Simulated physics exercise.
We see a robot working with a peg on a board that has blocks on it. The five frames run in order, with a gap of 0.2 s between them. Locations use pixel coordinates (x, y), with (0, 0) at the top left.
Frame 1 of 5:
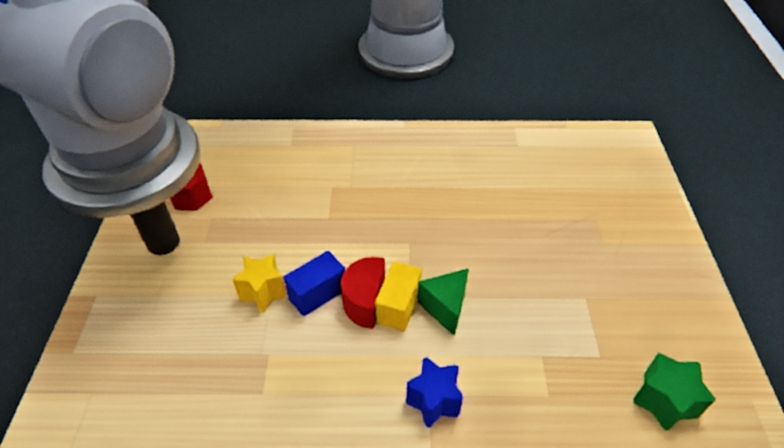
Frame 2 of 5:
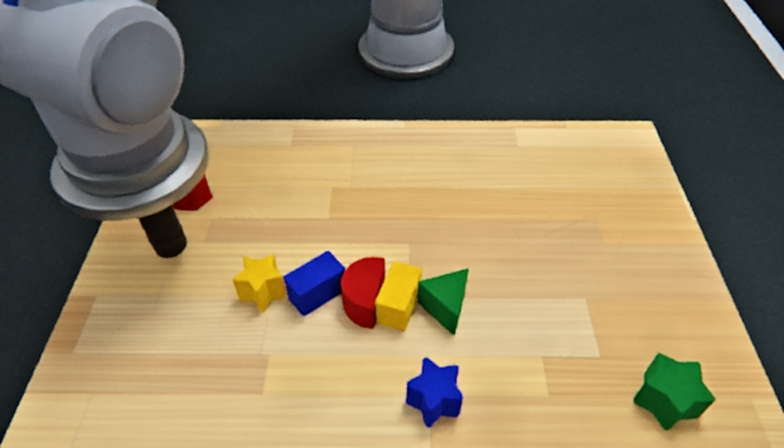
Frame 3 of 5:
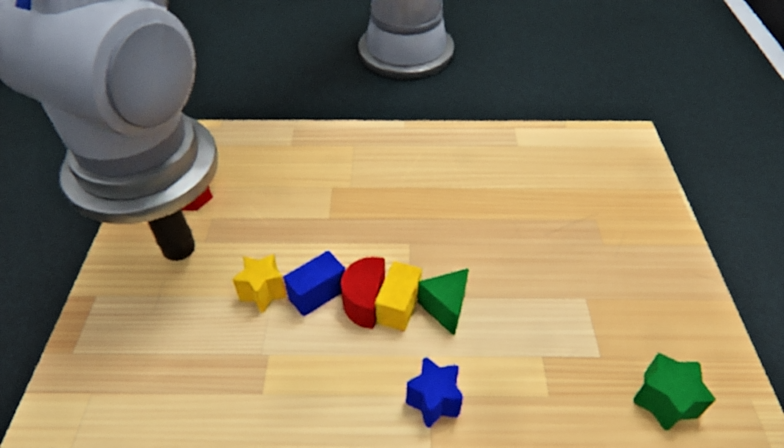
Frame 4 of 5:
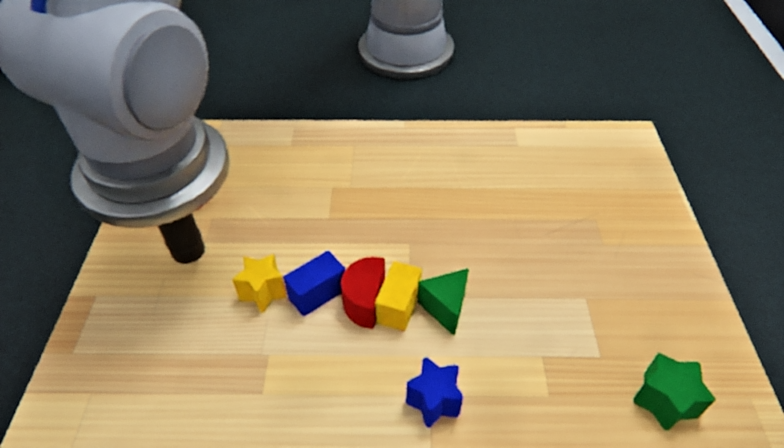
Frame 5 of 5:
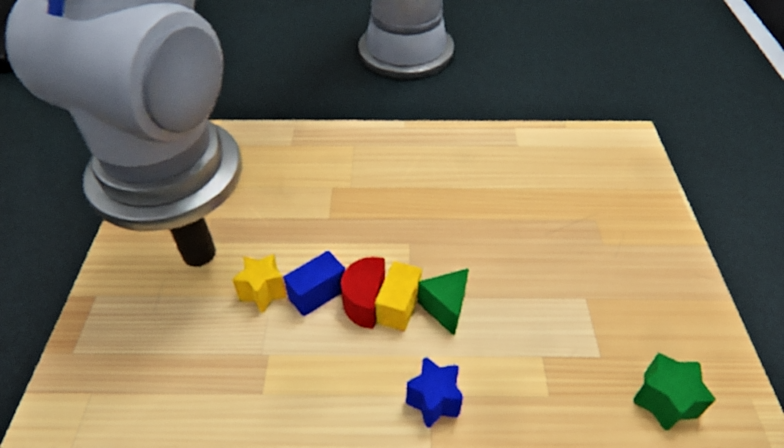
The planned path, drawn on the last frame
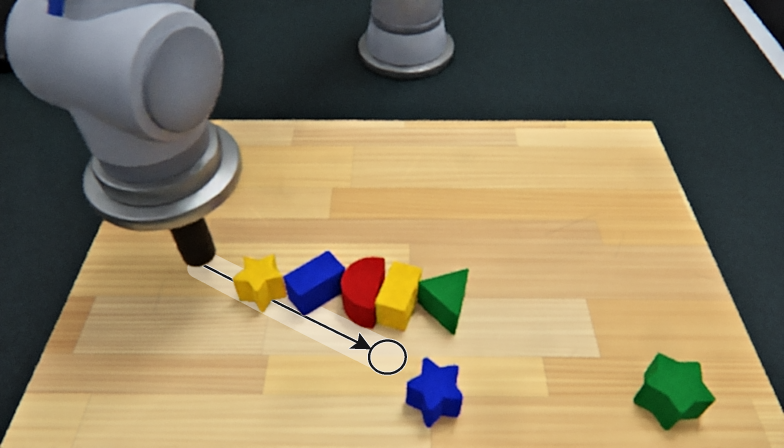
On a light wooden board, a grey robot arm with a dark peg moves slowly to the right near the left side, toward a yellow star-shaped block in a row of colourful blocks, while all the blocks stay still.
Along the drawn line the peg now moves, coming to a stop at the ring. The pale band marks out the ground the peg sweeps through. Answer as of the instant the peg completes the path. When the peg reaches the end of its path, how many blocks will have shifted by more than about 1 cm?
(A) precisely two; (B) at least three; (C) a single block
I choose B.
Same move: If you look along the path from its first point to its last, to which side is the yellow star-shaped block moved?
It shifts rightward.
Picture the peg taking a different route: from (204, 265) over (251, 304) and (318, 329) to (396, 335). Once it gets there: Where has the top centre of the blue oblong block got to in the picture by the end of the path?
Its top middle: (351, 250).
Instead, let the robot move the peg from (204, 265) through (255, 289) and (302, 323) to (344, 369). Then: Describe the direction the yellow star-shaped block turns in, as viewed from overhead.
It twists clockwise.
Path on the board, from (204, 265) to (387, 357).
The first path, step by step. One third of the way, peg at (258, 284); yellow star-shaped block at (281, 288), turned 20° clockwise; blue oblong block at (325, 273), turned 25° anticlockwise.
Two thirds of the way, peg at (320, 315); yellow star-shaped block at (333, 331), turned 50° clockwise; blue oblong block at (344, 283), turned 90° anticlockwise; red D-shaped block at (388, 274); yellow oblong block at (419, 282).
At the end, peg at (387, 347); yellow star-shaped block at (363, 365), turned 110° clockwise; blue oblong block at (360, 287), turned 110° anticlockwise; red D-shaped block at (400, 267); yellow oblong block at (432, 277), turned 20° anticlockwise; blue star-shaped block in place.
